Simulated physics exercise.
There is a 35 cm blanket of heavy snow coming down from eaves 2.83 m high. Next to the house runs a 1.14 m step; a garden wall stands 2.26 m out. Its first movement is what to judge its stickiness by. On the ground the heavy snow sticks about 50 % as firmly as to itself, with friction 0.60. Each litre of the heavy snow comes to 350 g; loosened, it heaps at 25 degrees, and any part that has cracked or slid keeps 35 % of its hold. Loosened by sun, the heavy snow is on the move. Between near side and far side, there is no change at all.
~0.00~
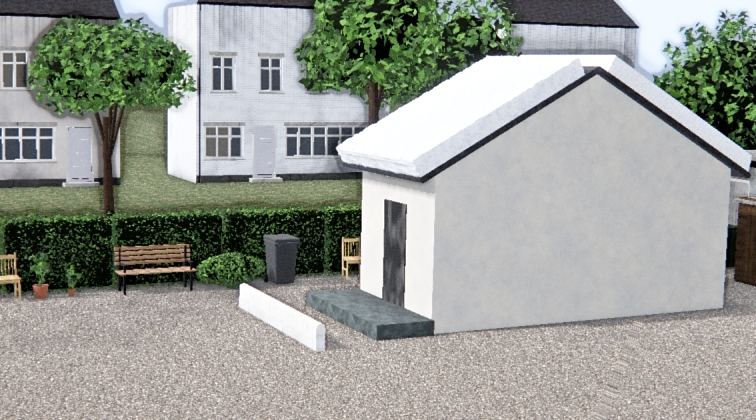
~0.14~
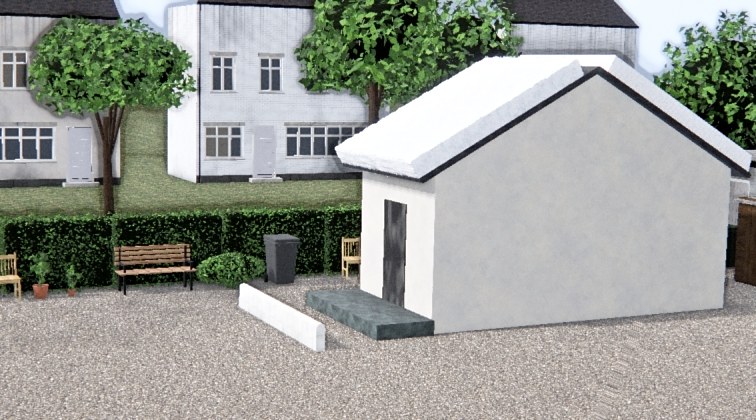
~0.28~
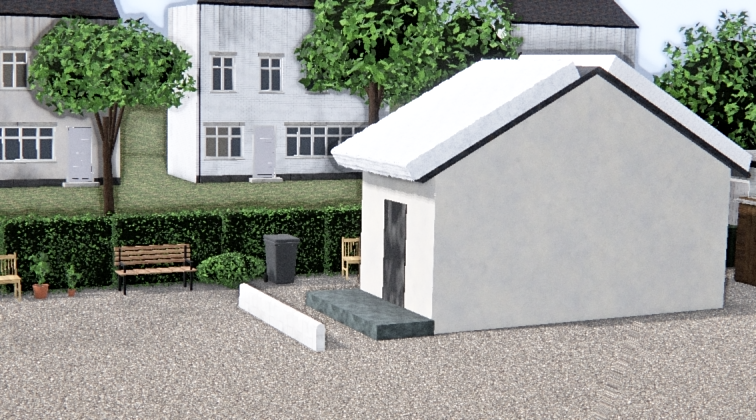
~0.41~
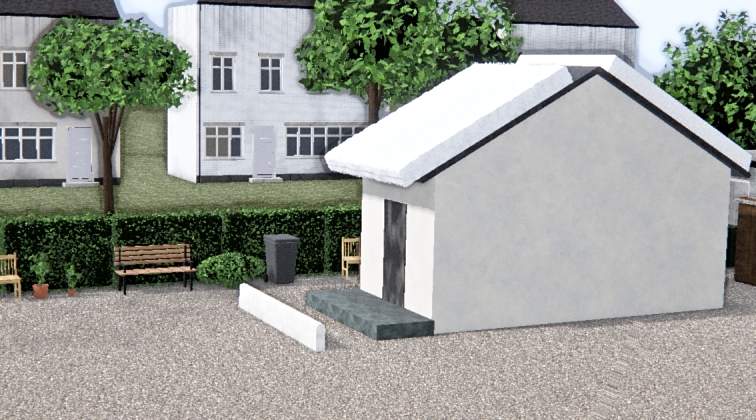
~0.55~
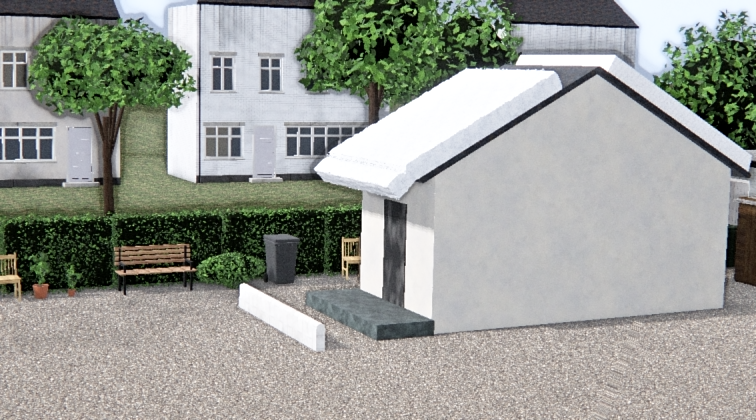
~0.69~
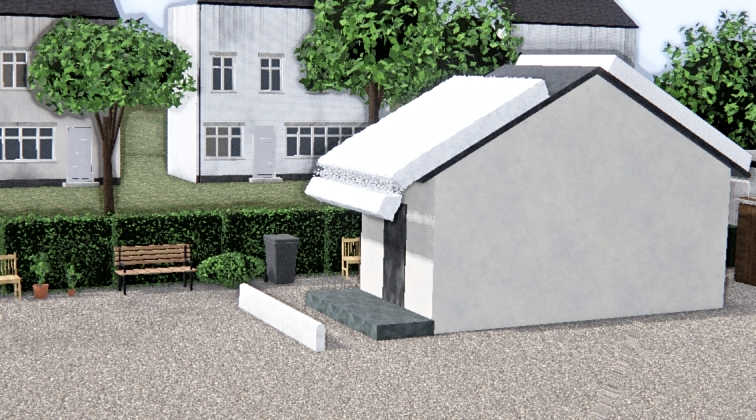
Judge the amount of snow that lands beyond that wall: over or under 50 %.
The result comes out greater than 50 percent.
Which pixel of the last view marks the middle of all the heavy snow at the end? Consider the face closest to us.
I'd place it around (261, 341).
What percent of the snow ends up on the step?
0 per cent or so.
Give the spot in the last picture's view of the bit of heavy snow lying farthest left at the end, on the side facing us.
Look roughly at (74, 367).
By 1.11 s, 62 % is still on the roof and 0 % is past the low wall.
By 1.61 s, none is still on the roof and 17 % is past the low wall.
By 2.10 s, none is still on the roof and 59 % is past the low wall.
By 2.60 s, none is still on the roof and 59 % is past the low wall.
By 3.10 s, at the end, none is still on the roof and 59 % is past the low wall.
